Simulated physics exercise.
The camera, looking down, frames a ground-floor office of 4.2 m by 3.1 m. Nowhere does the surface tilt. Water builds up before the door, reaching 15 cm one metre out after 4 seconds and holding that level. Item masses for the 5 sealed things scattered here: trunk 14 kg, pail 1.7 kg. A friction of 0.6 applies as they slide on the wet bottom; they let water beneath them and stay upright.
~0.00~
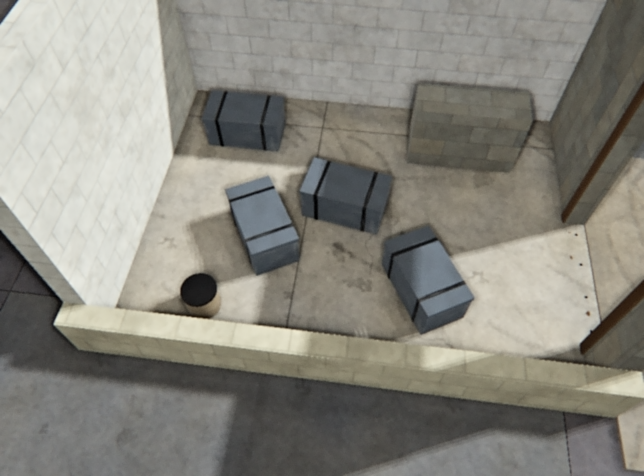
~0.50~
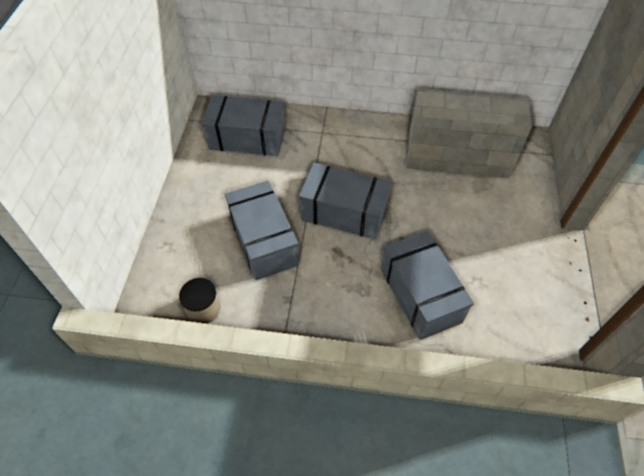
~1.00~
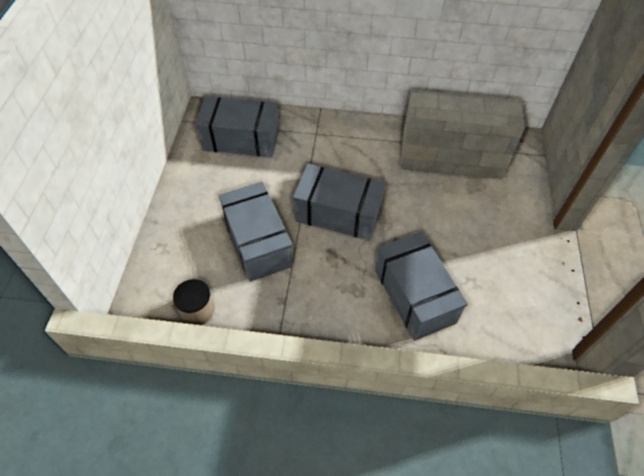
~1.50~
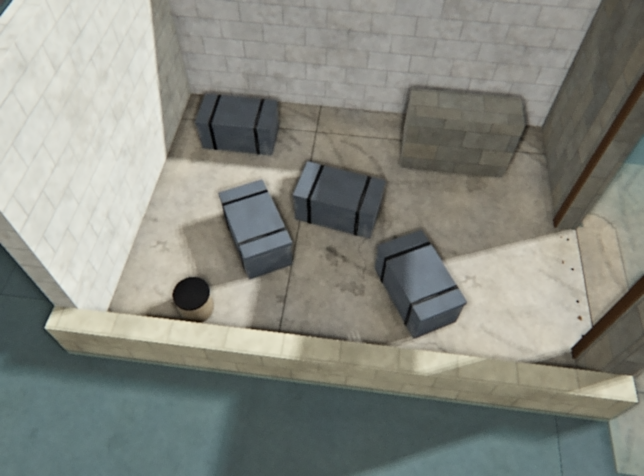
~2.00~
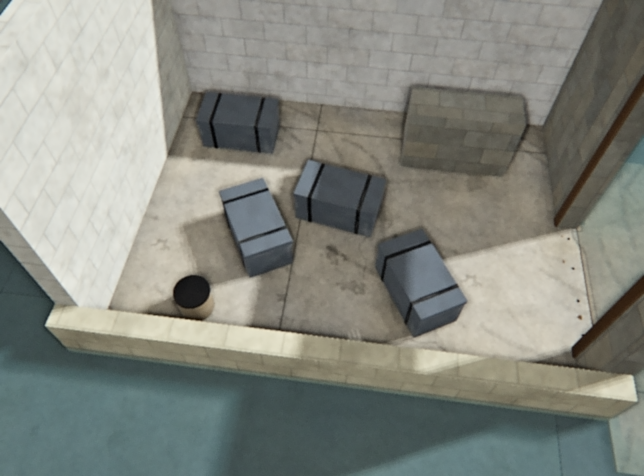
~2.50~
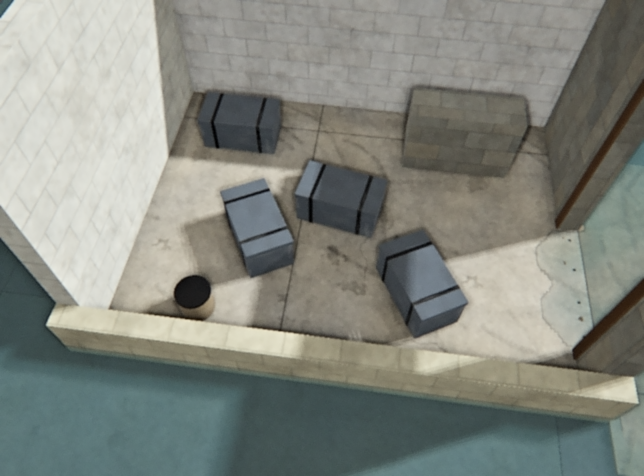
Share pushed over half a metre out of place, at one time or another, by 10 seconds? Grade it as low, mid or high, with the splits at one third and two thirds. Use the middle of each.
Grade: High, two thirds or more.
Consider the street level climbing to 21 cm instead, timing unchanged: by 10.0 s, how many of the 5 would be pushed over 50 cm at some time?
That would give 5.
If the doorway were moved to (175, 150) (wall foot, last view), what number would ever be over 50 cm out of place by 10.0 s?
Then 3.
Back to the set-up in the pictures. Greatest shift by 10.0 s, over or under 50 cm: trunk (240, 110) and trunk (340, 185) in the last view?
First not as far, then farther.
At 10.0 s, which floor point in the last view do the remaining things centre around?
I'd put it around (209, 181).
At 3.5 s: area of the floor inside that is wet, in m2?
About 1.5 m2.
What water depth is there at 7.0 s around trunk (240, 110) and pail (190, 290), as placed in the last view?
Roughly 2 and 2 cm.
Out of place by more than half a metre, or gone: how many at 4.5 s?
The count is 0.
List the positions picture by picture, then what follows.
The first picture shows a trunk at (261, 213), on the bottom; a trunk at (243, 108) rests on the ground; water covers 0.0 m2; 0 of 5 have shifted.
The second picture shows a trunk at (260, 218) rests on the ground; a trunk at (243, 112), on the bottom; 0.0 m2 under water; 0 of 5 have shifted.
The third picture shows a trunk at (254, 219) rests on the ground; a trunk at (237, 114), on the bottom; 0.0 m2 under water; 0 of 5 have shifted.
The fourth picture shows a trunk at (254, 217) rests on the ground; a trunk at (237, 111) rests on the ground; water covers 0.0 m2; 0 of 5 have shifted.
The fifth picture shows a trunk at (254, 215) rests on the ground; a trunk at (238, 109), on the bottom; water covers 0.0 m2; 0 of 5 have shifted.
The sixth picture shows a trunk at (255, 215) rests on the ground; a trunk at (239, 110), on the bottom; 0.2 m2 under water; 0 of 5 have shifted.
After 3.5 s 0 of 5 are over 50 cm from their spots; 0 afloat.
After 4.5 s 0 of 5 are over 50 cm from their spots; 0 afloat.
After 7.0 s 1 of 5 are over 50 cm from their spots; 0 afloat.
After 10.0 s 4 of 5 are over 50 cm from their spots, and 4 have been at some point; 5 afloat.
